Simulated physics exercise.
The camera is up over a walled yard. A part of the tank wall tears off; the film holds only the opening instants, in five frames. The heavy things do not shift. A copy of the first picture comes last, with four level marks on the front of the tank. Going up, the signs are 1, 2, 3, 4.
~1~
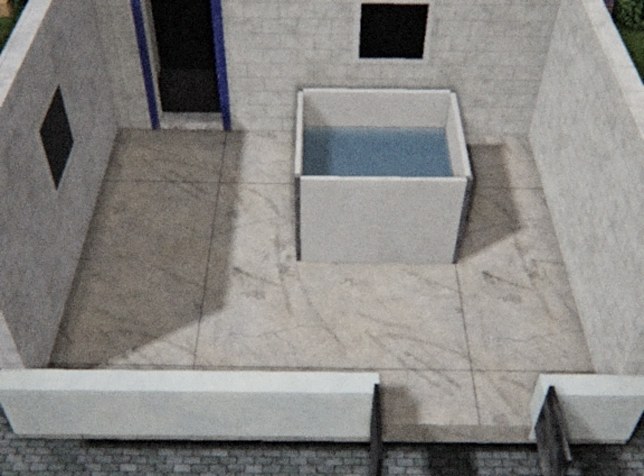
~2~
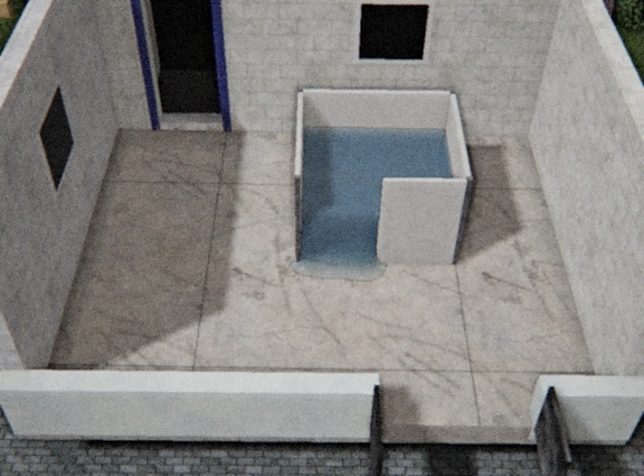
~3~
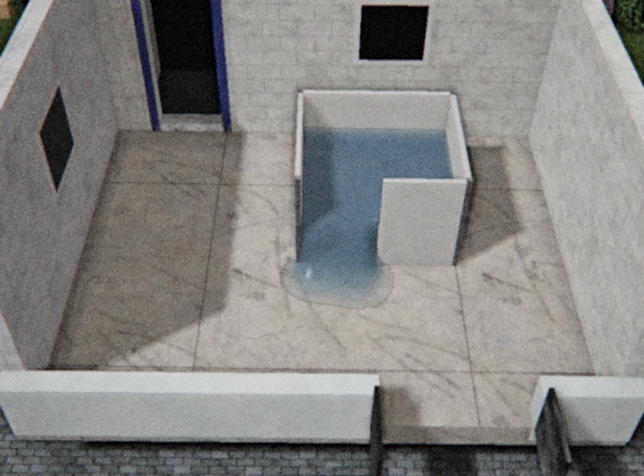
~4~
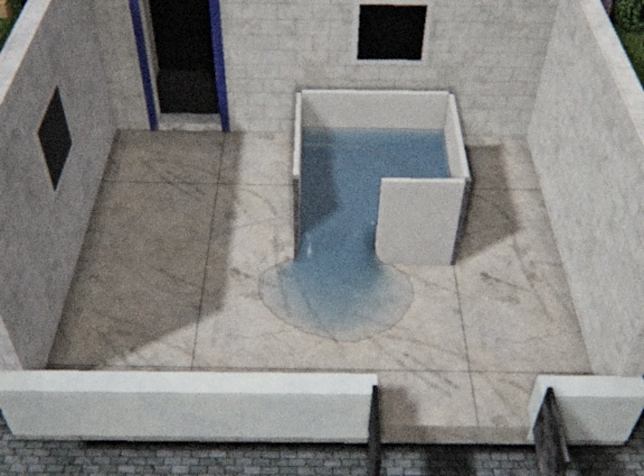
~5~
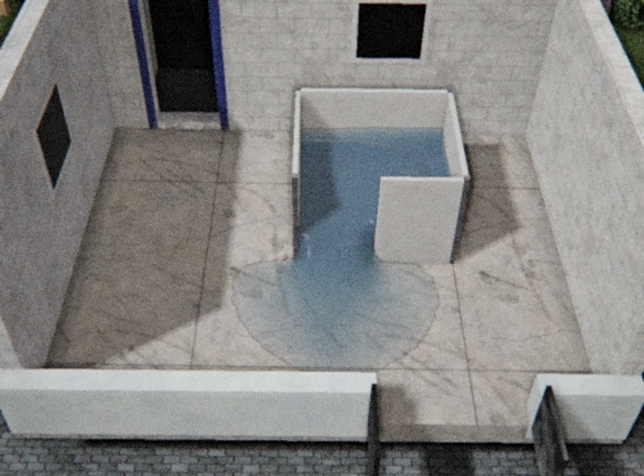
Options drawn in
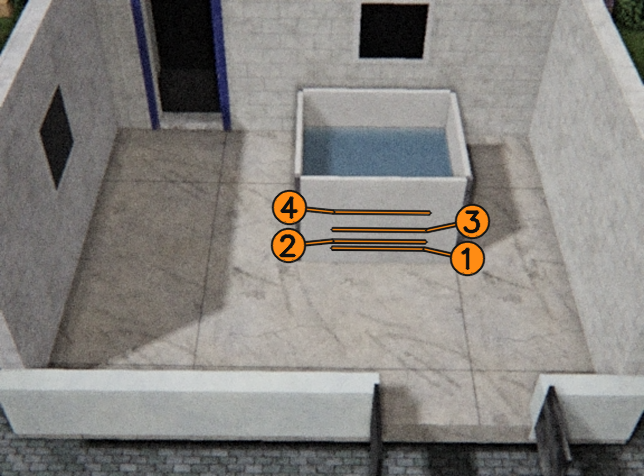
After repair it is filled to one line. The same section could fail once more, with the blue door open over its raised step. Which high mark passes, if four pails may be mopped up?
The limit is 4.
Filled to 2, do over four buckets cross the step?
No.
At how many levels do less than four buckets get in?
All four.
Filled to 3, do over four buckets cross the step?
No.
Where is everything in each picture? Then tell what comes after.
Water in the tank at rest, its middle at (377, 166); foot of the blue doorway at (192, 129); open gate at (460, 370).
Water covers 1 % of the ground and shows as far out as (299, 266).
Water covers 3 % of the ground and shows as far out as (375, 299).
Water covers 7 % of the ground and shows as far out as (349, 335).
Water covers 12 % of the ground and shows as far out as (402, 338).
On the marked copy, 1 at (378, 248); 2 at (378, 241); 3 at (379, 230); 4 at (381, 212); from the bottom up 1, 2, 3, 4.
For mark 1, nothing gets over.
For mark 2, nothing gets over.
For mark 3, nothing gets over.
For mark 4, a bucket or two gets in.
